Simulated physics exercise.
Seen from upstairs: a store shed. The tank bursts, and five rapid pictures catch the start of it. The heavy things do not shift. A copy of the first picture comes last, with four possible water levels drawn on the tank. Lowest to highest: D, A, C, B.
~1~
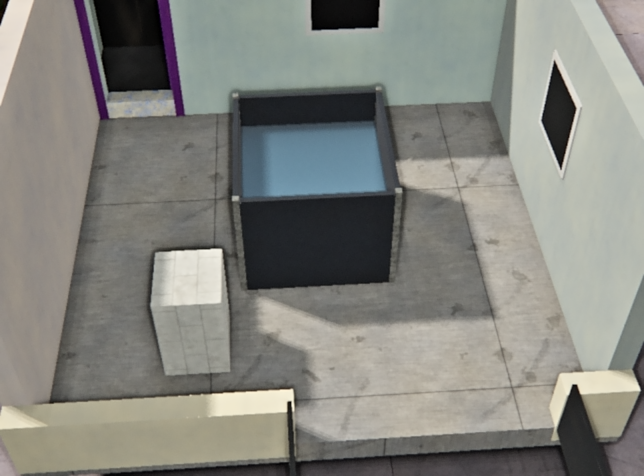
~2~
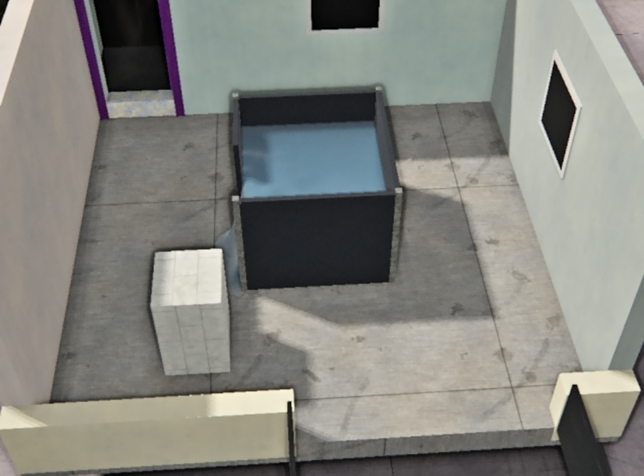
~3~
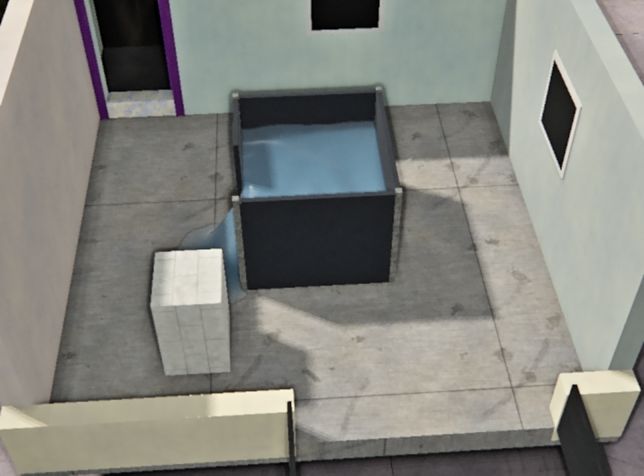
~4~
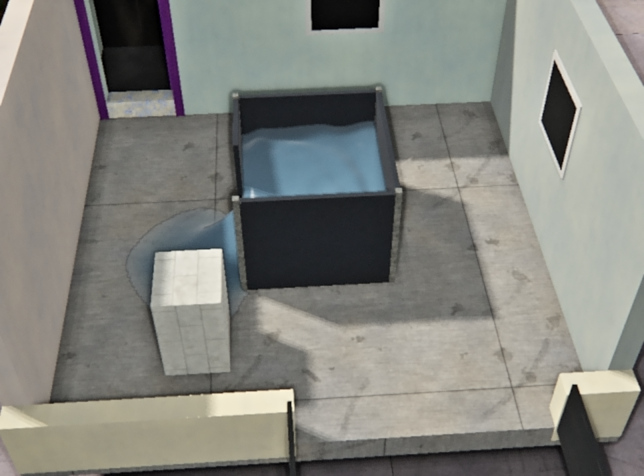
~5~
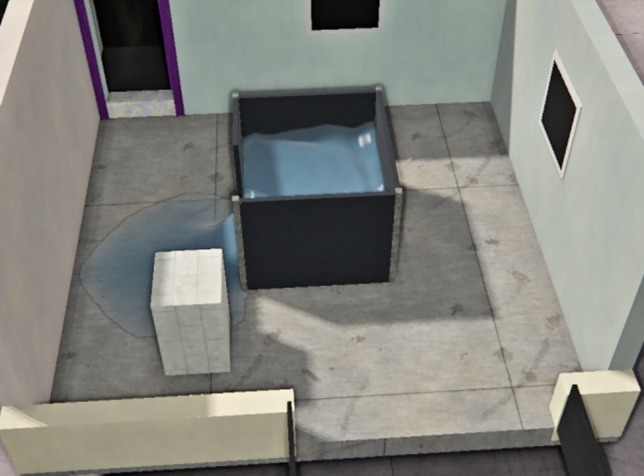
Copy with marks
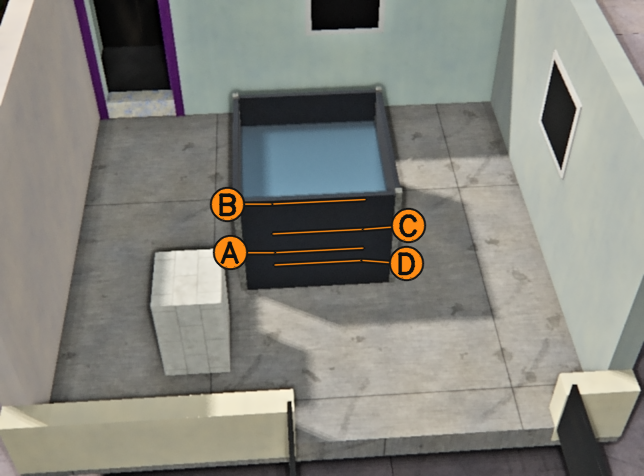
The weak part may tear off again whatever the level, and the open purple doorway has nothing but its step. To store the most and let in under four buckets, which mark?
The limit is C.
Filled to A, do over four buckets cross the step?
No, that is safe.
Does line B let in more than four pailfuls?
Yes, it does.
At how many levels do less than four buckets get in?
Three of them.
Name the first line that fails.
Here it is line B.
On the marked copy, A at (318, 250); B at (318, 201); C at (318, 231); D at (318, 262); from the bottom up D, A, C, B.
For line A, nothing gets over.
For line B, about 13 bucketfuls get in.
For line C, a bucket or two gets in.
For line D, nothing gets over.
